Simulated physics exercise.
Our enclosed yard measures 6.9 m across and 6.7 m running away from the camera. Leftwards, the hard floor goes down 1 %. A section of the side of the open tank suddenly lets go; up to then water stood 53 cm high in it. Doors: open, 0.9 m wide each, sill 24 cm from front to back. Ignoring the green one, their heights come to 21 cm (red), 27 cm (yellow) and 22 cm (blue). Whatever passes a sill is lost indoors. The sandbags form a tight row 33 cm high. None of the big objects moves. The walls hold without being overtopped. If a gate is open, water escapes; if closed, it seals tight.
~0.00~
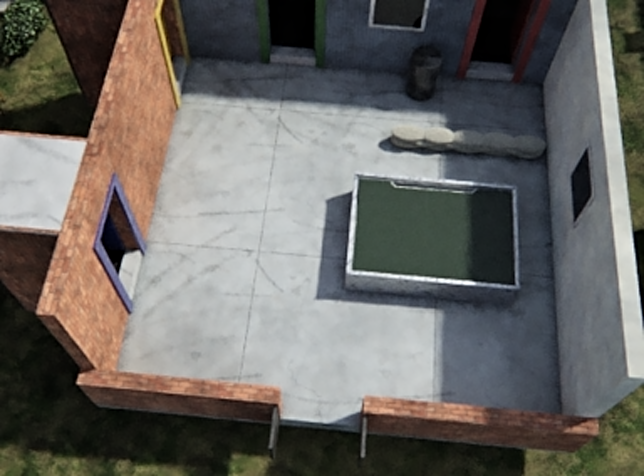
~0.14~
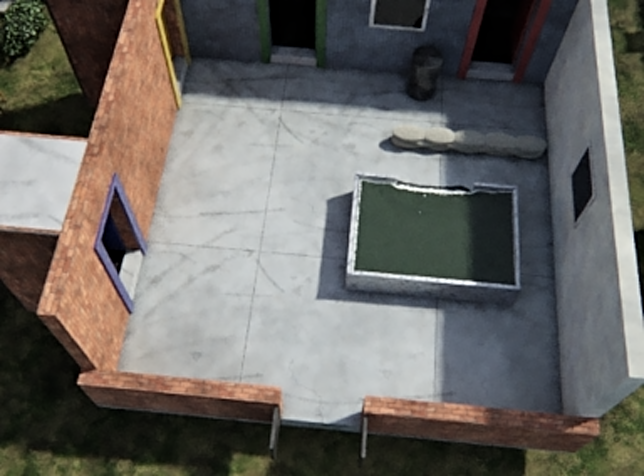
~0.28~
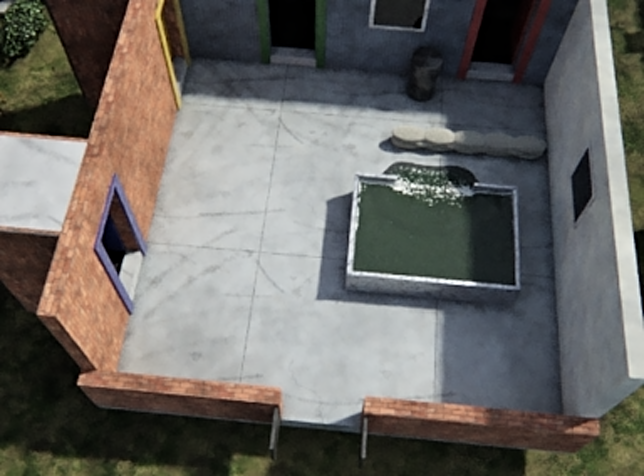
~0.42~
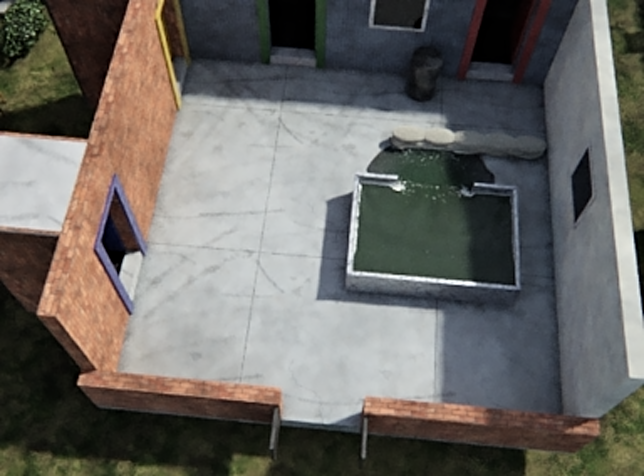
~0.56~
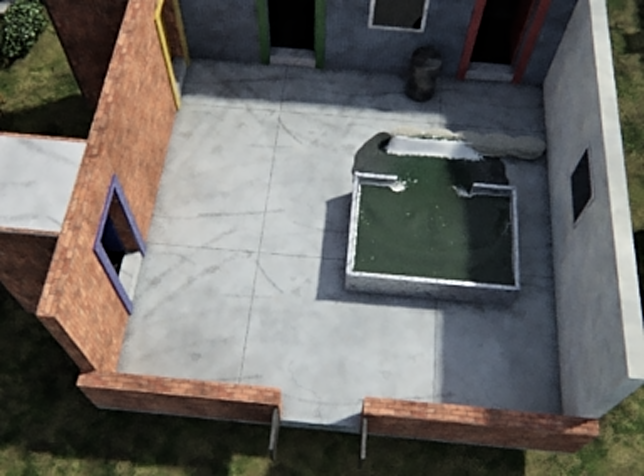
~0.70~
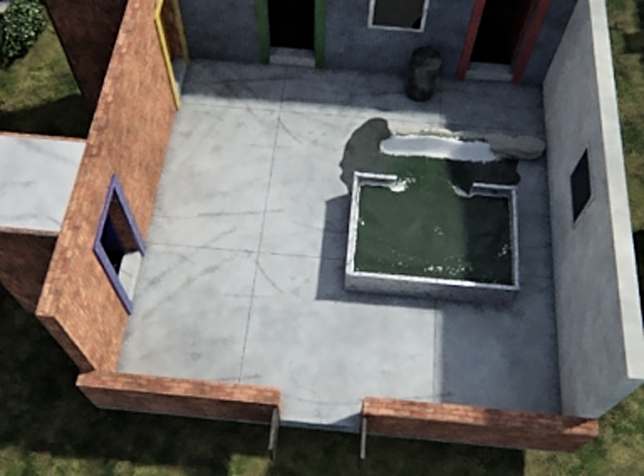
In a walled yard, water bursts from the tank's far side and spreads around the sandbags.
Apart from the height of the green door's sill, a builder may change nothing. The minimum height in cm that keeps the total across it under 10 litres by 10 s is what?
It is close to 6 cm.
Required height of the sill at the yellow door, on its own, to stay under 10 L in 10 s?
For the yellow door, about 13.0 cm.
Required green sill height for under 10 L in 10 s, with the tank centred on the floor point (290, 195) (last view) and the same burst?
With that change, some 30 centimetres.
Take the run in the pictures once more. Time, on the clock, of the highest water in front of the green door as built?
Around 2.6 s, give or take.
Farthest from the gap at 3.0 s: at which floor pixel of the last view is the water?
In the last picture, around (189, 58).
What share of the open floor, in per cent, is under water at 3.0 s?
Roughly 55 percent.
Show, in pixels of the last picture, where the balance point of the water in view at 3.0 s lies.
The water's centre is at about (412, 198).
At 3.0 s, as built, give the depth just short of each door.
Depth (cm): Red 8 / yellow 15 / green 9 / blue 0.
After 1.4 s water covers 15 % of the floor, deepest (44 cm) near (426, 153); it has not reached the green door.
After 3.0 s water covers 55 % of the floor, deepest (28 cm) near (535, 170); 9 cm at the green door, 0 litres in over its 21 cm sill.
After 10.0 s water covers 95 % of the floor, deepest (14 cm) near (130, 312); 5 cm at the green door, 0 litres in over its 21 cm sill.
At the green door as built, the water arrived by 2.0 s and peaked near 10 cm at 2.6 s.
With a sill of 5.5 cm, 17 litres would have come in within the 10 s; with 7.5 cm, 3 litres. So under 10 litres takes about 6 cm.
